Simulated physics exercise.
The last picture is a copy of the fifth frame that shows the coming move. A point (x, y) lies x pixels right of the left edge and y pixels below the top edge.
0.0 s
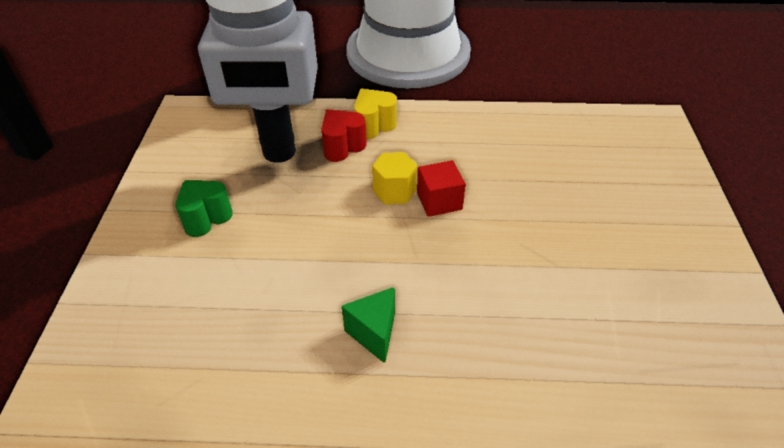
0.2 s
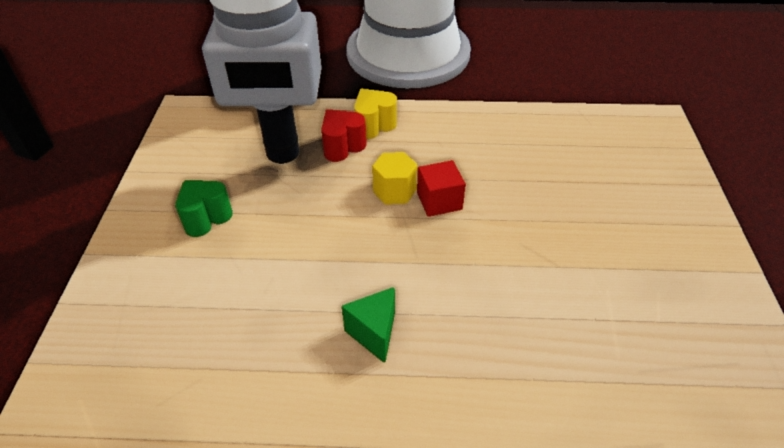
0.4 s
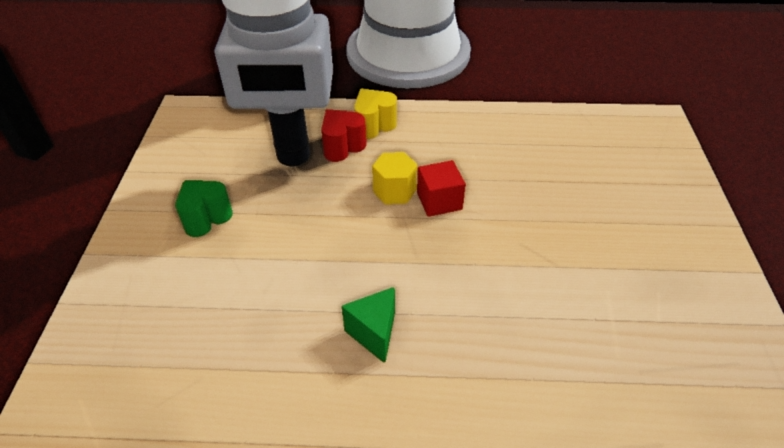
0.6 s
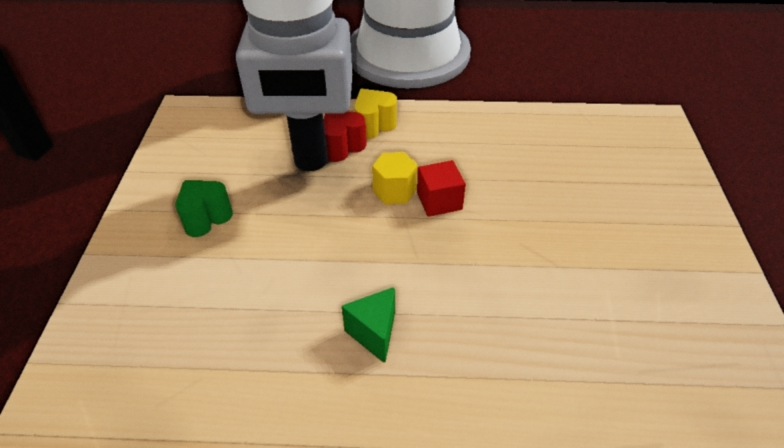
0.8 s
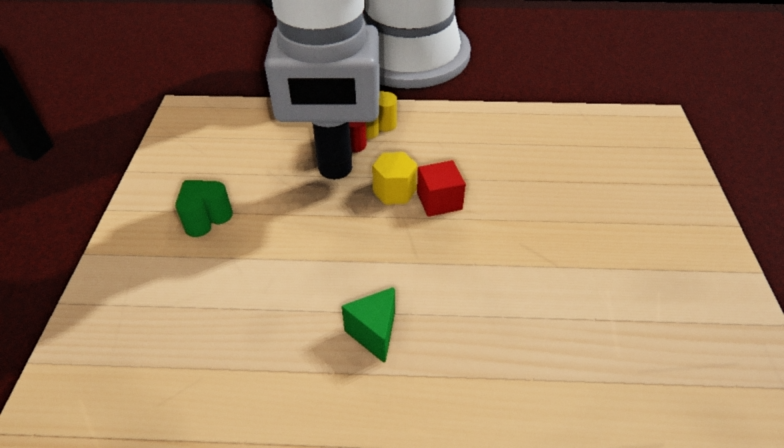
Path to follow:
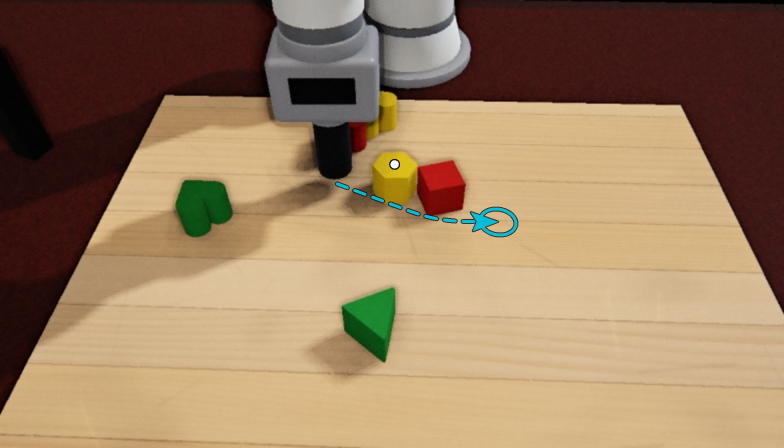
The clip shows a robot arm with a black post moving slowly, then faster, to the right above a wooden table of red, yellow and green blocks, passing in front of the red heart-shaped block while the blocks stay still.
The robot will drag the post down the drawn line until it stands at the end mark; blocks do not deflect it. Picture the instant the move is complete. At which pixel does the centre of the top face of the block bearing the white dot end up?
The middle of its top is at (435, 164).
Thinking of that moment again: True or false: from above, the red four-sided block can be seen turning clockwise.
It is true.
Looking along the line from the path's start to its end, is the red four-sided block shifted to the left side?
In short: Yes.
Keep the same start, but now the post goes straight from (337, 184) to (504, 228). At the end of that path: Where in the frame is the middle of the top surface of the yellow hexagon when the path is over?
Pixel (454, 161).
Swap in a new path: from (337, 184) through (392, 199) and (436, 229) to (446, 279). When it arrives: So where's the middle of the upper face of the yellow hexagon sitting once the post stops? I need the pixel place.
Its top middle is near (442, 163).
Path on the board, from (337, 184) over (411, 212) to (498, 222); the dot is on the yellow hexagon.
The first path, step by step. One third of the way, post (386, 188); yellow hexagon (419, 164), turned 50° anticlockwise; red four-sided block (460, 172), turned 40° clockwise.
Two thirds of the way, post (441, 205); yellow hexagon (435, 164), turned 90° anticlockwise; red four-sided block (477, 171), turned 40° clockwise.
At the end, post (501, 207); red heart-shaped block in place; yellow hexagon (435, 164), turned 90° anticlockwise; red four-sided block (483, 169), turned 20° clockwise.
